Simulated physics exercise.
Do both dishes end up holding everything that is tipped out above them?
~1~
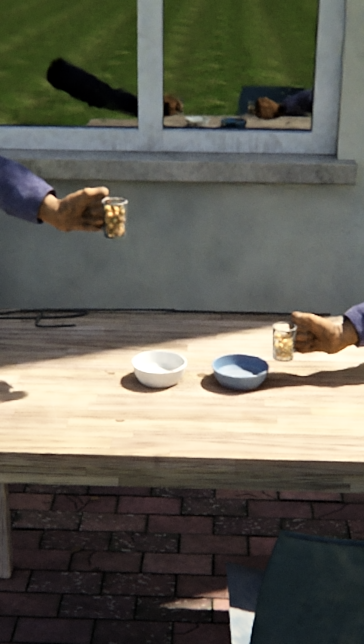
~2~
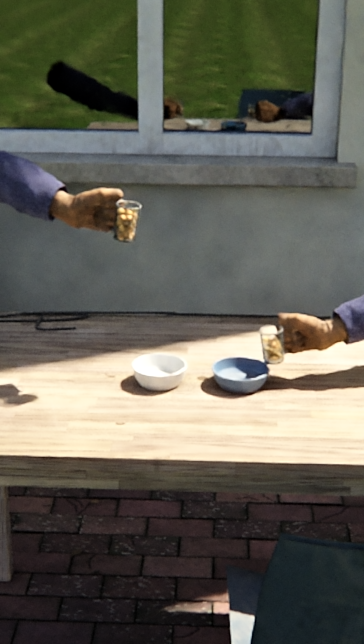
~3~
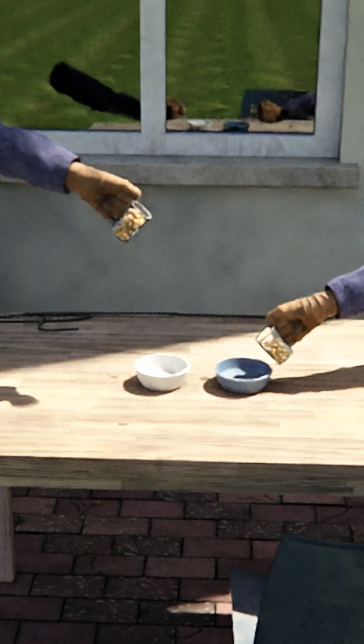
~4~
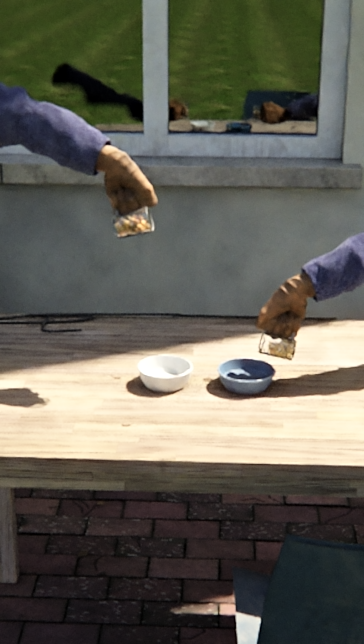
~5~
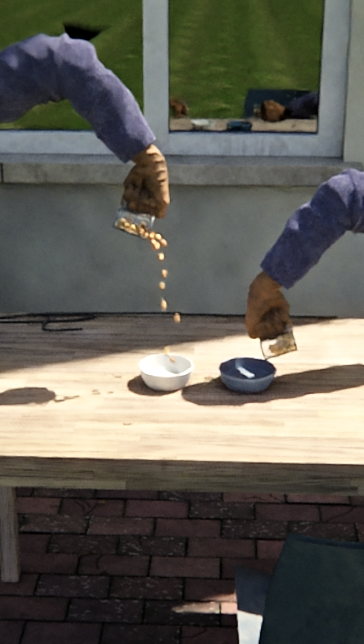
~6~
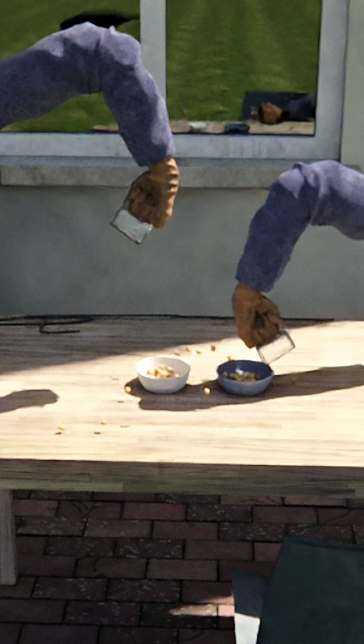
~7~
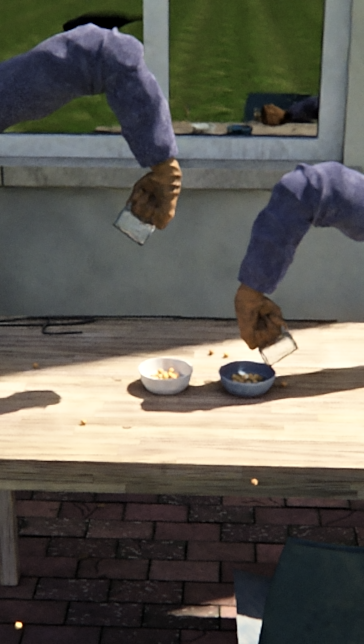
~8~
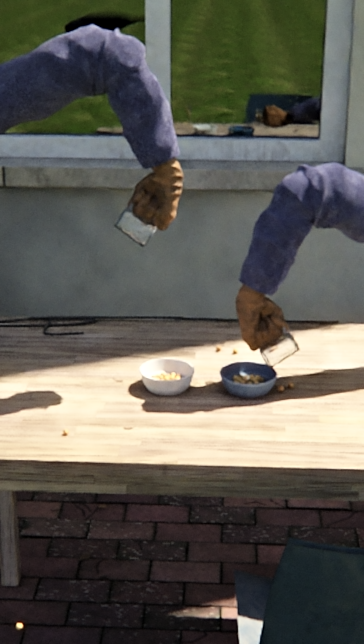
No, the white dish on the left misses some of its pieces, which scatter outside it. The blue dish on the right takes all of its share.
